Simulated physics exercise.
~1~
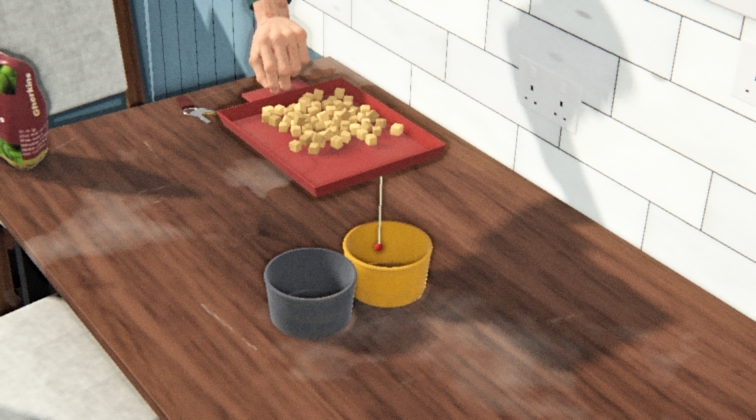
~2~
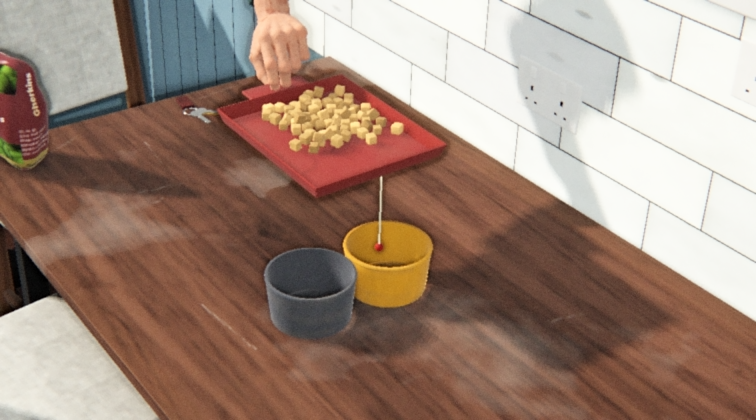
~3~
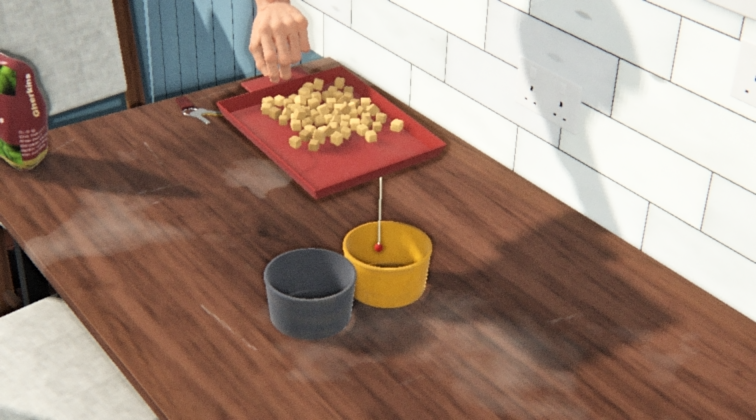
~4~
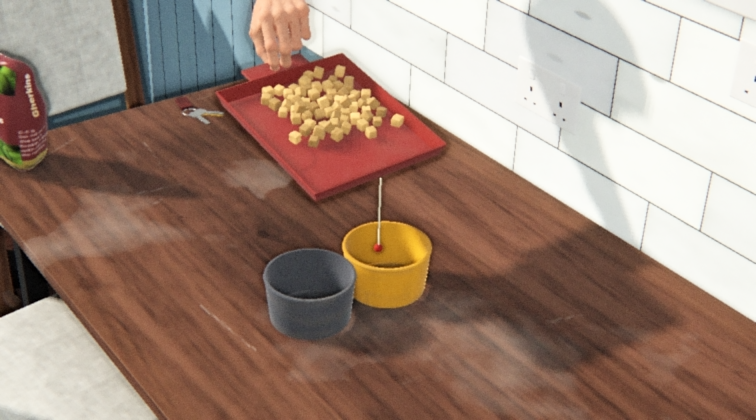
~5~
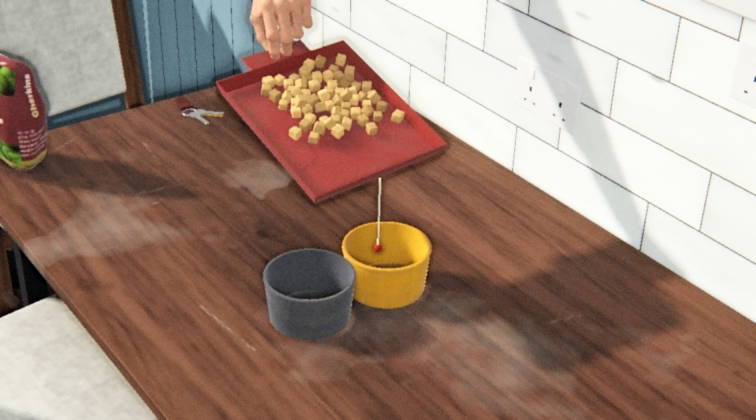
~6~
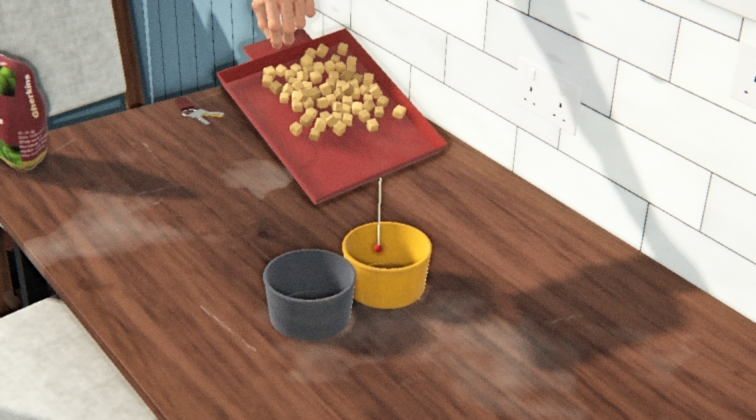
In this clip, a hand grips the far end of a red tray of small wooden cubes near a grey dish and a yellow dish, gradually raising that end and tilting the tray slightly toward its near left corner.
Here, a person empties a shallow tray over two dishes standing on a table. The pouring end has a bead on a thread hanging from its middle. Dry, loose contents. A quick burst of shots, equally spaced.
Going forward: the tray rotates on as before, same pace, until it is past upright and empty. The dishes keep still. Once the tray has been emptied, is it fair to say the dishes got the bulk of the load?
Watching it, the dishes let slip most of it.
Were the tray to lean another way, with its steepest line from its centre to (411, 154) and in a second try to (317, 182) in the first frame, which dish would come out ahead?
One gives the rightmost dish and two gives the leftmost dish.
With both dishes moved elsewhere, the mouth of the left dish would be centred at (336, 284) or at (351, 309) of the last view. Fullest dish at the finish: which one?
The first try: The left-side dish. The second: The left-side dish.
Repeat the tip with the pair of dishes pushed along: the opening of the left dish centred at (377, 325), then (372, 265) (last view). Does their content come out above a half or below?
Taking the places in turn, it's shy of half and then shy of half.
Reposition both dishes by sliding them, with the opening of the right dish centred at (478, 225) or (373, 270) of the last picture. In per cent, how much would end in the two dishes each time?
It would be roughly 10 per cent, followed by roughly 70 per cent.
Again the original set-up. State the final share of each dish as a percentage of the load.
I'd say the left dish holds some 30 % and the right dish some 0 %.
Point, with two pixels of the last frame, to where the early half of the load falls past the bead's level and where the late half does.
Roughly (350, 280) first, then roughly (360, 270).
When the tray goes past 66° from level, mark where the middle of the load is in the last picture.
(353, 172).
Shortly afterwards, tray tipped steeply; the bulk on the tray; a little outside both; a little in the air.
Next, tray tipped past a quarter turn; a little on the tray; near a quarter in the left dish; near half outside both; near a quarter in the air.
Some moments later, tray tipped past a quarter turn; near a third in the left dish; near two thirds outside both.
In the end, tray tipped past a quarter turn; near a third in the left dish; none at all in the right dish; near two thirds outside both.
